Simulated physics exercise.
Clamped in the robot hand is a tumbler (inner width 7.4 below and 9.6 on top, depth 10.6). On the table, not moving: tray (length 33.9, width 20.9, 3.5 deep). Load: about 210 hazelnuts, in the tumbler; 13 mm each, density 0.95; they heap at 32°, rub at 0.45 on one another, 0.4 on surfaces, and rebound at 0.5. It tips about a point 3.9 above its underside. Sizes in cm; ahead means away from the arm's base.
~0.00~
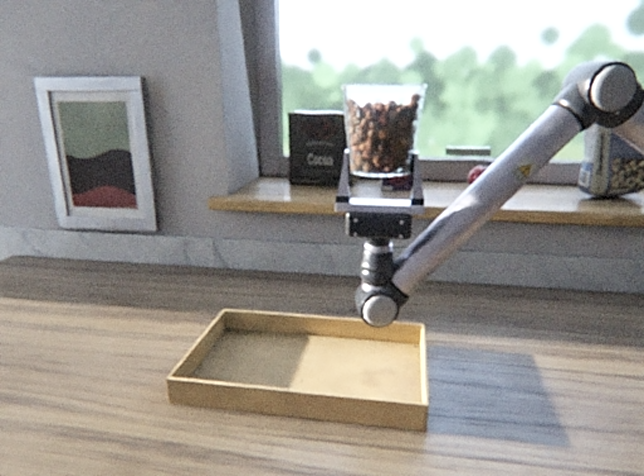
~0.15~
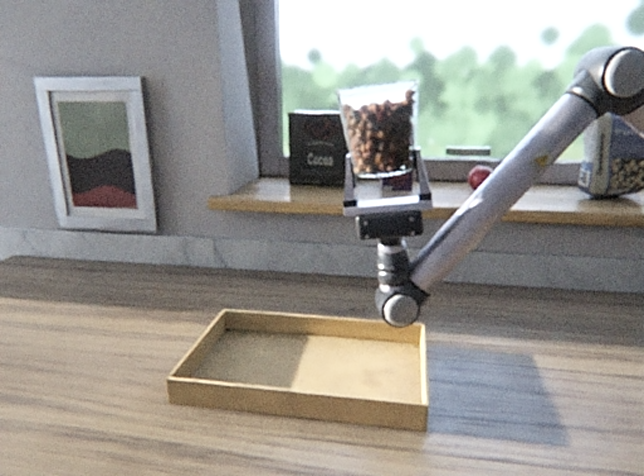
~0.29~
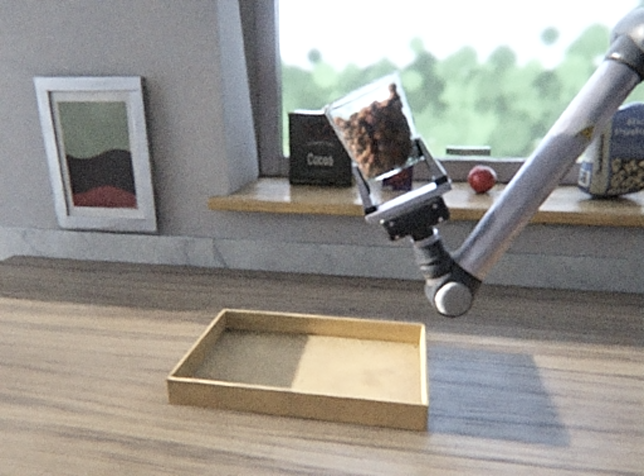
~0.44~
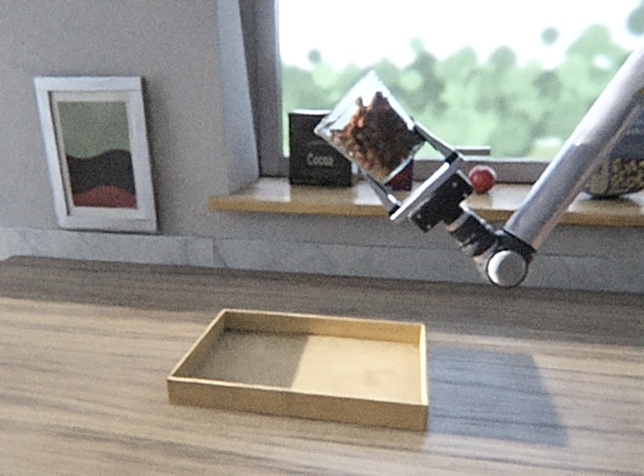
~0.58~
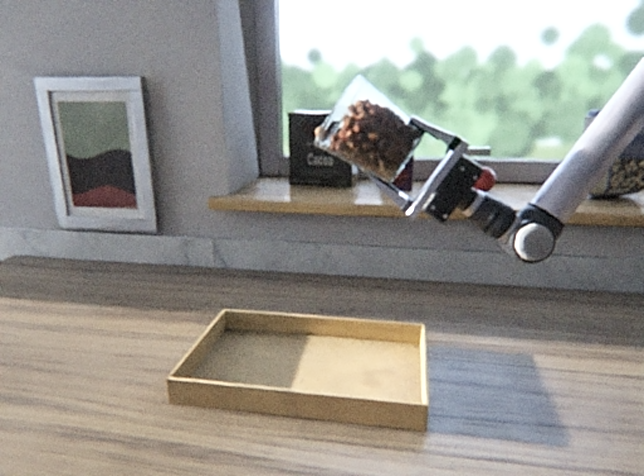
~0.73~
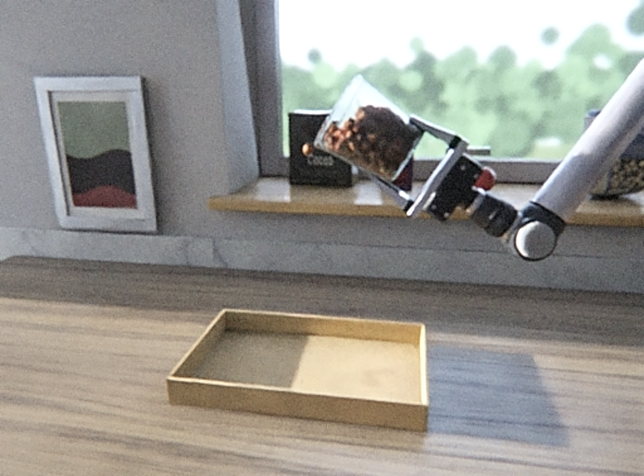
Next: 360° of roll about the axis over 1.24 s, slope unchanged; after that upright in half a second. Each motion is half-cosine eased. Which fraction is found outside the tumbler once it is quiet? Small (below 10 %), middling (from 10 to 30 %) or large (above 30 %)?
Share outside the tumbler: Small (below 10 %).
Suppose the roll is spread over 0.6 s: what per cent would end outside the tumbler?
In that case some 0 per cent.
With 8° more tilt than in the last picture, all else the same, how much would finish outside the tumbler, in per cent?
In that case some 15 per cent.
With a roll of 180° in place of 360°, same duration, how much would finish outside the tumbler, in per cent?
It would be near 0 per cent.
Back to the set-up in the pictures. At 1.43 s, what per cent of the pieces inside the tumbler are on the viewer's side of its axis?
Some 55 per cent.
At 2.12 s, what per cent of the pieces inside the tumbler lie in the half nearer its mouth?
About 45 per cent.
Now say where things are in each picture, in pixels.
In the first picture, the tumbler middle at (382, 130), upright; upper third of the load around (382, 113), from x 350 to 415, top at y 95; 206 in the tumbler.
In the second picture, the tumbler middle at (381, 130), tipped 7°; upper third of the load around (384, 113), from x 350 to 410, top at y 95.
In the third picture, the tumbler middle at (377, 131), tipped 26°; upper third of the load around (379, 115), from x 340 to 415, top at y 90.
In the fourth picture, the tumbler middle at (374, 133), tipped 46°; upper third of the load around (375, 118), from x 335 to 415, top at y 95.
In the fifth picture, the tumbler middle at (373, 135), tipped 57°; upper third of the load around (371, 121), from x 320 to 415, top at y 100.
In the sixth picture, the tumbler middle at (373, 135), tipped 58°; upper third of the load around (374, 123), from x 310 to 415, top at y 110; 205 in the tumbler, 1 in flight or on a rim.
After 1.43 s, tipped 58°, highest piece 40 above the table; 205 in the tumbler, 1 in the tray.
After 2.12 s, tipped 46°, highest piece 39 above the table; 200 in the tumbler, 5 in the tray, 1 in flight or on a rim.
After 2.67 s, upright, highest piece 41 above the table; 200 in the tumbler, 6 in the tray.
After 3.37 s, upright, highest piece 41 above the table; 200 in the tumbler, 6 in the tray.
In the end, 200 in the tumbler, 6 in the tray. That is 3 % outside the tumbler.
